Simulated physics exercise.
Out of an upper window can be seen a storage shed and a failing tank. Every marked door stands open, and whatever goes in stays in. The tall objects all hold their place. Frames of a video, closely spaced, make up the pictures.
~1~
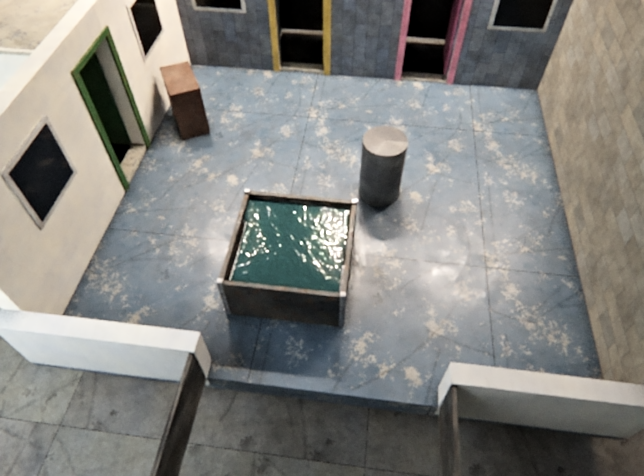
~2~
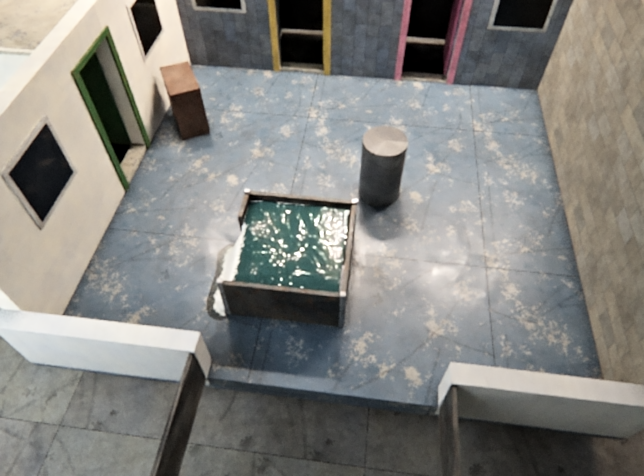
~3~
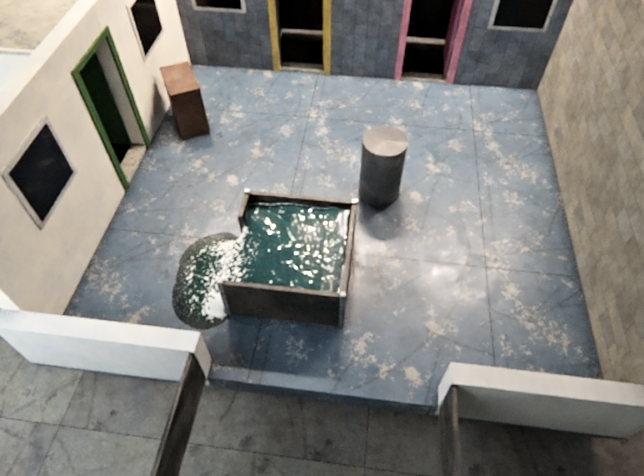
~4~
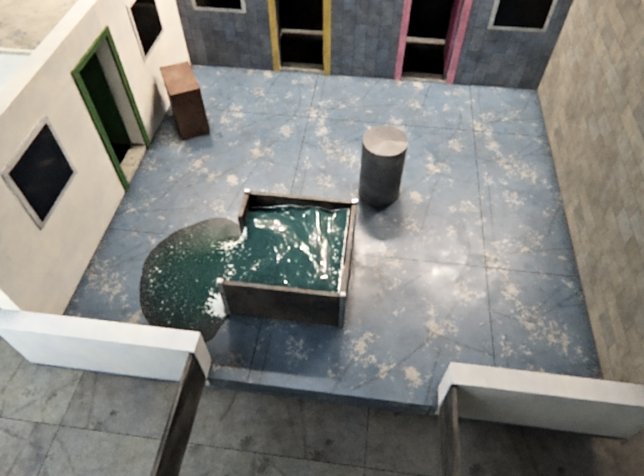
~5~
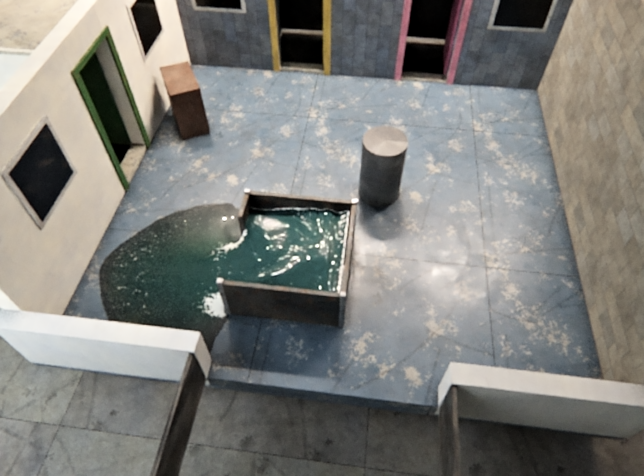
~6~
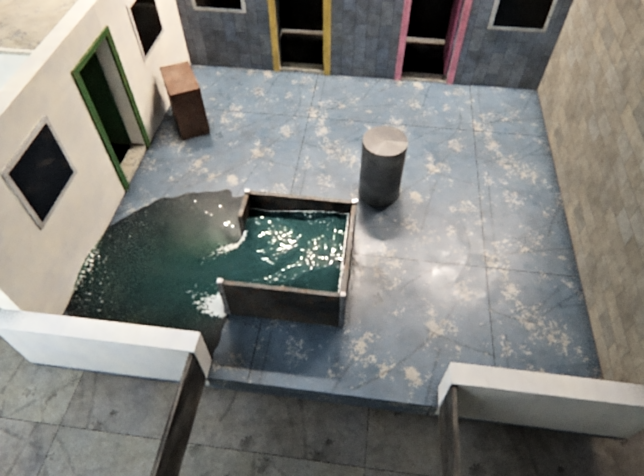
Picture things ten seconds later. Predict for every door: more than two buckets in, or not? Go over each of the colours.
The yellow door: Not more than two; the green door: Not more than two; the pink door: Not more than two.
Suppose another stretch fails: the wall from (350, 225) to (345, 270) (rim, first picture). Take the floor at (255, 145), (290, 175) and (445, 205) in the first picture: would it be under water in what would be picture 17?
Sequence of results: Missed by the flood, missed by the flood, reached by the flood.
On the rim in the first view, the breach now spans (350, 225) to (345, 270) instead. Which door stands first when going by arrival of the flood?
The door marked pink, I reckon.
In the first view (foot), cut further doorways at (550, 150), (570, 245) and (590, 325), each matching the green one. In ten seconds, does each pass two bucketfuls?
Stays within it; stays within it; stays within it.
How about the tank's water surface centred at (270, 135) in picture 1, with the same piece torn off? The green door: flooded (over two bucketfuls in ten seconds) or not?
One by one - green door: Above the limit.
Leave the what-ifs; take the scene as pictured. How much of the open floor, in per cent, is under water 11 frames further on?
Share estimate: About 15 per cent.
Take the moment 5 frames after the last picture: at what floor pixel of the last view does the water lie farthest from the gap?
Estimated pixel: (144, 158).
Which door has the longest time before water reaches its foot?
Going by the pictures, I'd say the one in pink.
A moment on, water covers 15 % of the floor; the yellow door not reached, the green door wet at the sill, nothing in, the pink door not reached.
Next, water covers 15 % of the floor; the yellow door not reached, the green door wet at the sill, nothing in, the pink door not reached.
Then, water covers 30 % of the floor; the yellow door not reached, the green door wet at the sill, nothing in, the pink door not reached.
Later, water covers 55 % of the floor; the yellow door under two buckets in, the green door under two buckets in, the pink door wet at the sill, nothing in.
In the end, water covers 80 % of the floor; the yellow door under two buckets in, the green door under two buckets in, the pink door under two buckets in.
